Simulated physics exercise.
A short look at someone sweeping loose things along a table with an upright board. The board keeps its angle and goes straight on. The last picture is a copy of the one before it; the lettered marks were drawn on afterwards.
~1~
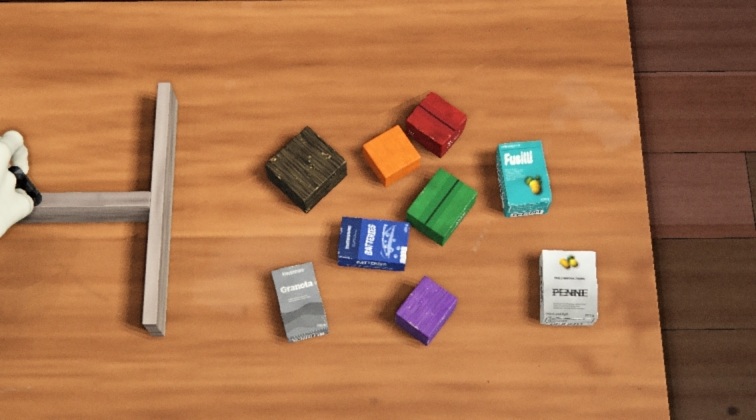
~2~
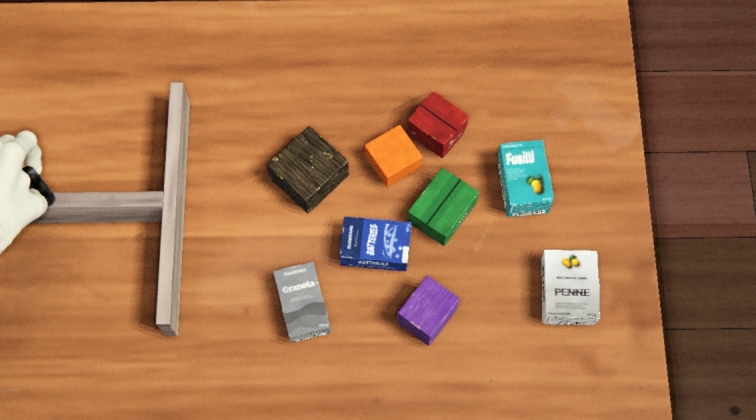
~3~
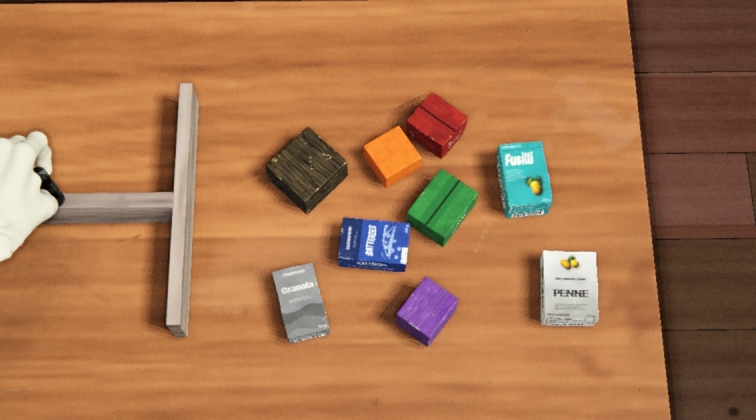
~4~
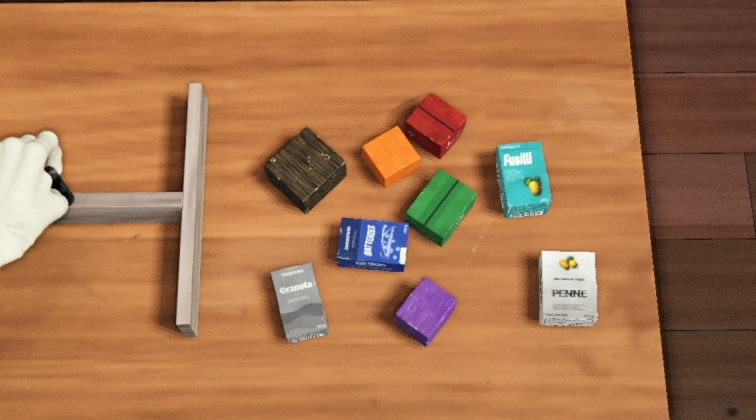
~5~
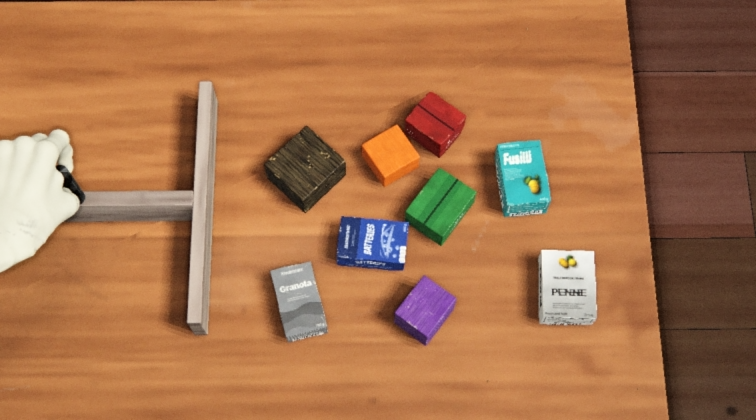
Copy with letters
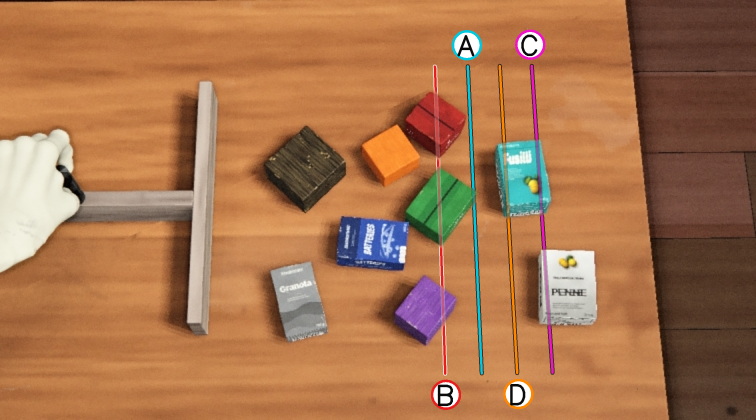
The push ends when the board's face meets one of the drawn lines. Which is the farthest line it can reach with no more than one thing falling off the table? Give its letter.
As far as mark C.
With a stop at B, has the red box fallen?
No.
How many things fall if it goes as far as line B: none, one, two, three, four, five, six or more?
The count is none.
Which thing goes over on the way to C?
The white packet.
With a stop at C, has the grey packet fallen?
No.
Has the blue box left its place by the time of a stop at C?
By then, yes.
On the marked copy, A at (474, 212); B at (440, 212); C at (542, 211); D at (508, 212).
With C. Early on, board (323, 196); red box (443, 120); grey packet (352, 303).
Further on, board (446, 195); turquoise packet (561, 159); red box (504, 74).
At the end, board (542, 194); white packet over the edge; turquoise packet (628, 142); one fallen.
As for the rest, A is within the limit but short; B is within the limit but short; D is within the limit but short.
